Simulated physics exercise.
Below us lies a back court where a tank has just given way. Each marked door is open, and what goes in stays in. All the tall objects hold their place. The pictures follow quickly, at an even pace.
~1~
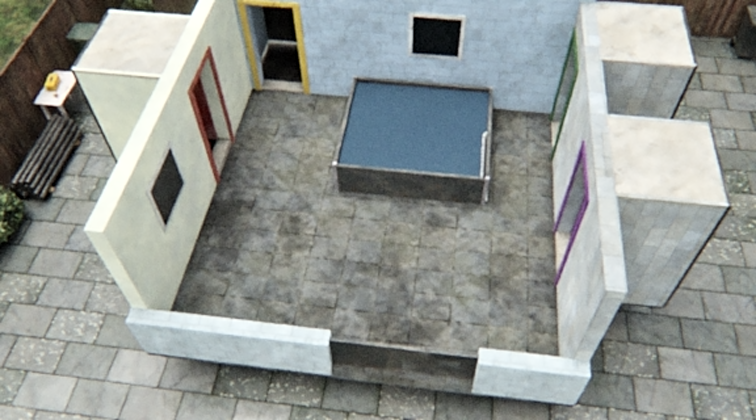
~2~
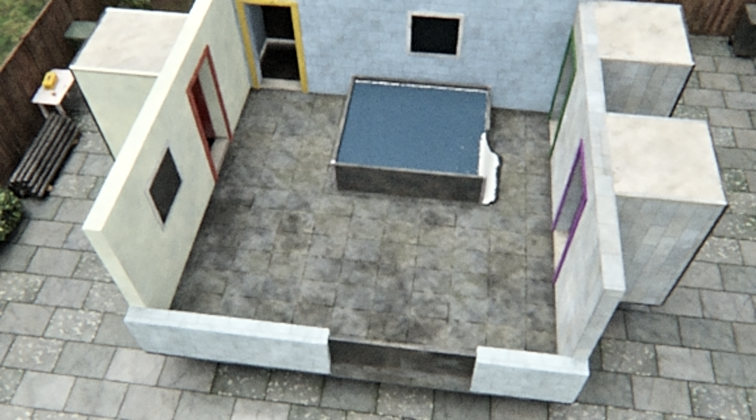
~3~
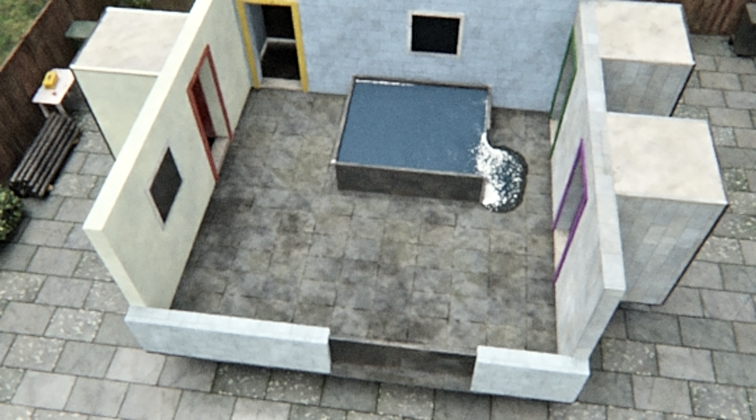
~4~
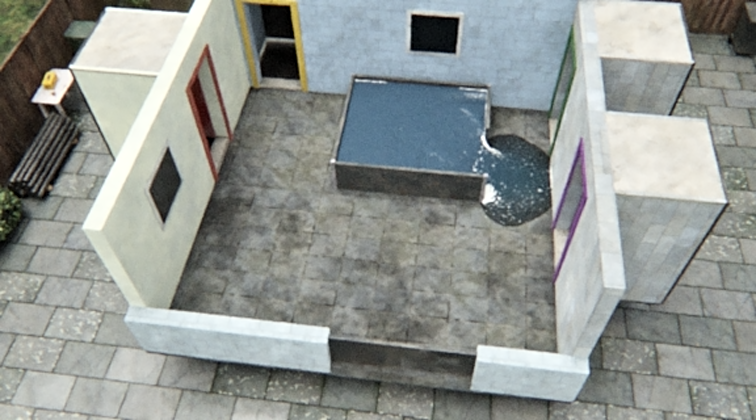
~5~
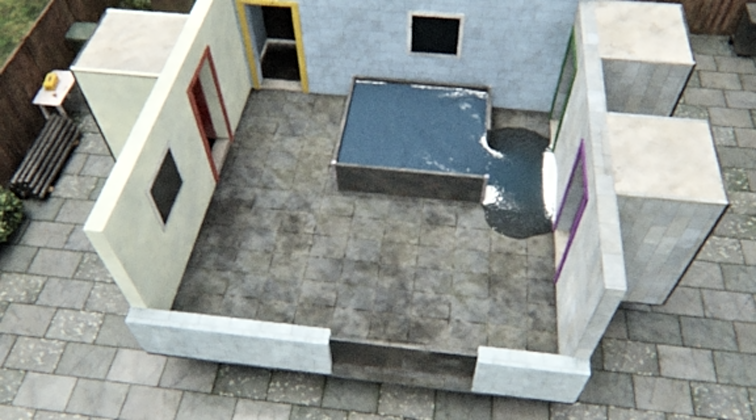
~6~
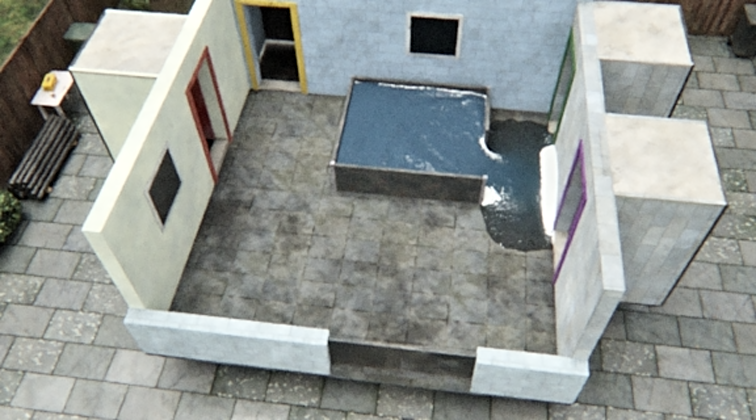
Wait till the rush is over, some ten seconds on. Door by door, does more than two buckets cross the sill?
In the end: The yellow door stays under that; the purple door takes more than that; the green door takes more than that; the red door stays under that.
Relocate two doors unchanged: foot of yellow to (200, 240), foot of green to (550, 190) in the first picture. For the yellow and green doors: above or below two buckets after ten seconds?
Yellow door lets less in, green door floods.
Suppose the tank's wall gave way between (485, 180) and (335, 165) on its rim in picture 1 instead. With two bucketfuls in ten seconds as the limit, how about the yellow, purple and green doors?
In short: The yellow one floods; the purple one stays under; the green one is over.
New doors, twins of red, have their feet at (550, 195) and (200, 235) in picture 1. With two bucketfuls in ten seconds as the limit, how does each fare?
One after the other: Passes that mark, is under.
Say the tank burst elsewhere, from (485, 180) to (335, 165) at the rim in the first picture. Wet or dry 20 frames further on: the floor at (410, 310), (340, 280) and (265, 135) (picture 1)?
As listed: Wet, wet, no water.
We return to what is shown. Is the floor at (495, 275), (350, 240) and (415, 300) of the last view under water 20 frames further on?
One after the other: Under water, not flooded, wet.
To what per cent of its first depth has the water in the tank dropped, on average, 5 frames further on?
Near 78 in a hundred.
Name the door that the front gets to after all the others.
It is the door marked red.
A moment on, water covers 15 % of the floor; the yellow door not reached, the purple door wet at the sill, nothing in, the green door under two buckets in, the red door not reached.
Next, water covers 25 % of the floor; the yellow door not reached, the purple door under two buckets in, the green door over two buckets in, the red door not reached.
Then, water covers 45 % of the floor; the yellow door wet at the sill, nothing in, the purple door over two buckets in, the green door far over two buckets in, the red door not reached.
Later, water covers 80 % of the floor; the yellow door wet at the sill, nothing in, the purple door over two buckets in, the green door far over two buckets in, the red door wet at the sill, nothing in.
In the end, water covers 95 % of the floor; the yellow door under two buckets in, the purple door over two buckets in, the green door far over two buckets in, the red door wet at the sill, nothing in.
